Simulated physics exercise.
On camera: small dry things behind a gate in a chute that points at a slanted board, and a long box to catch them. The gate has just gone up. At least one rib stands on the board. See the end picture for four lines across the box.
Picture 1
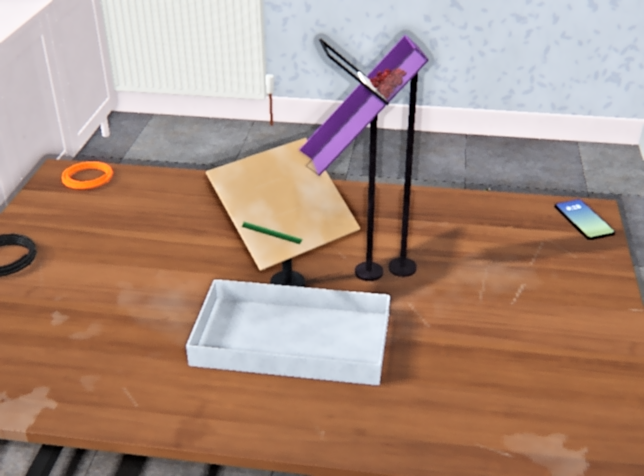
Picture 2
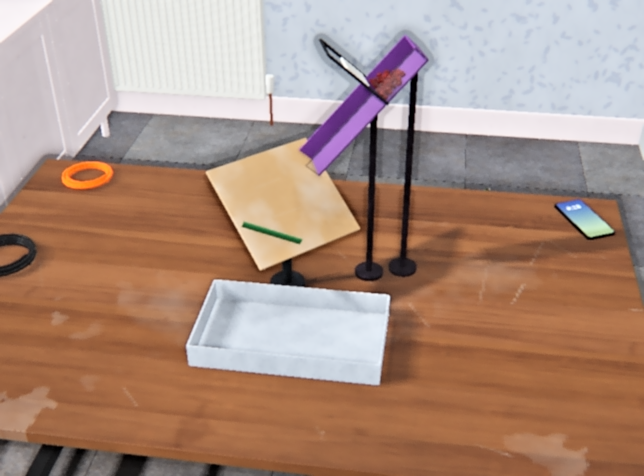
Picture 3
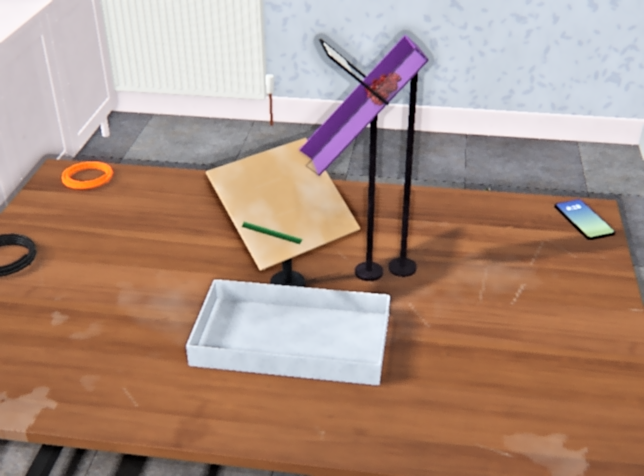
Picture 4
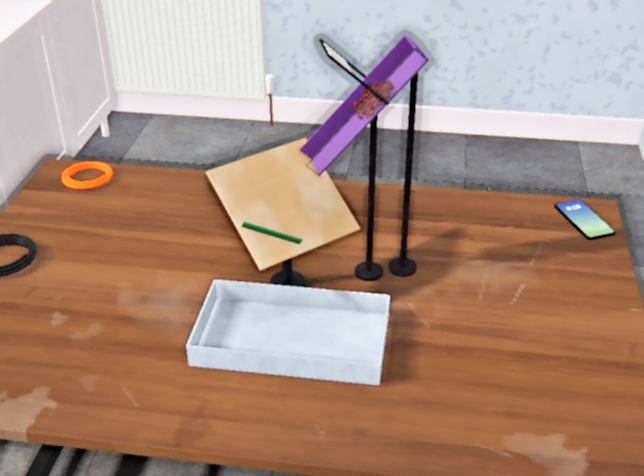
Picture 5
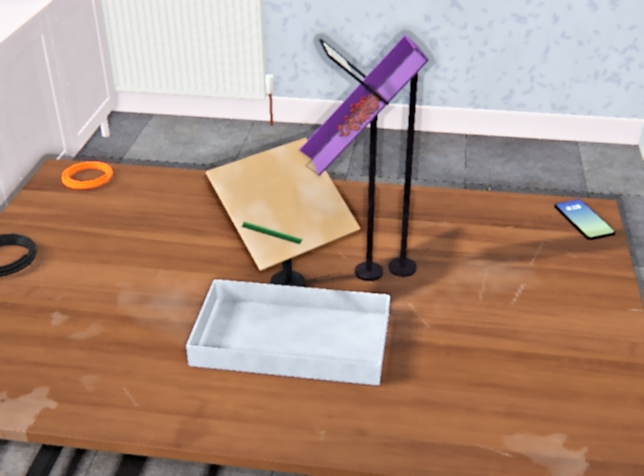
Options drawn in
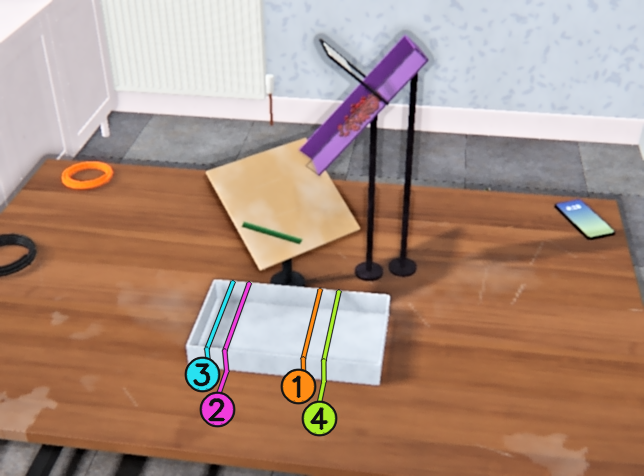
At first, a clump of small reddish-brown pieces sits near the top of a sloping purple chute, above a tilted wooden board with a green strip and an empty white box. The pieces then slide down the chute toward the lower left, slowly to begin with, then faster, spreading out along it.
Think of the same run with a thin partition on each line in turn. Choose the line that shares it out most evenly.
Line 4 does it best.
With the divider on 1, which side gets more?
Right.
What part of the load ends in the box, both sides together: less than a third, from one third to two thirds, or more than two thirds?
From one third to two thirds.
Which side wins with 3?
More lands on the right.
On the marked copy, line 1 crosses the front rim at (303, 357); line 2 crosses the front rim at (225, 350); line 3 crosses the front rim at (207, 348); line 4 crosses the front rim at (324, 359).
With 1, of what is caught, a small share on the left of the divider, all but a few on the right.
With 2, of what is caught, only a few on the left of the divider, all but a few on the right.
With 3, of what is caught, only a few on the left of the divider, all but a few on the right.
With 4, of what is caught, close to half on the left of the divider, close to half on the right.
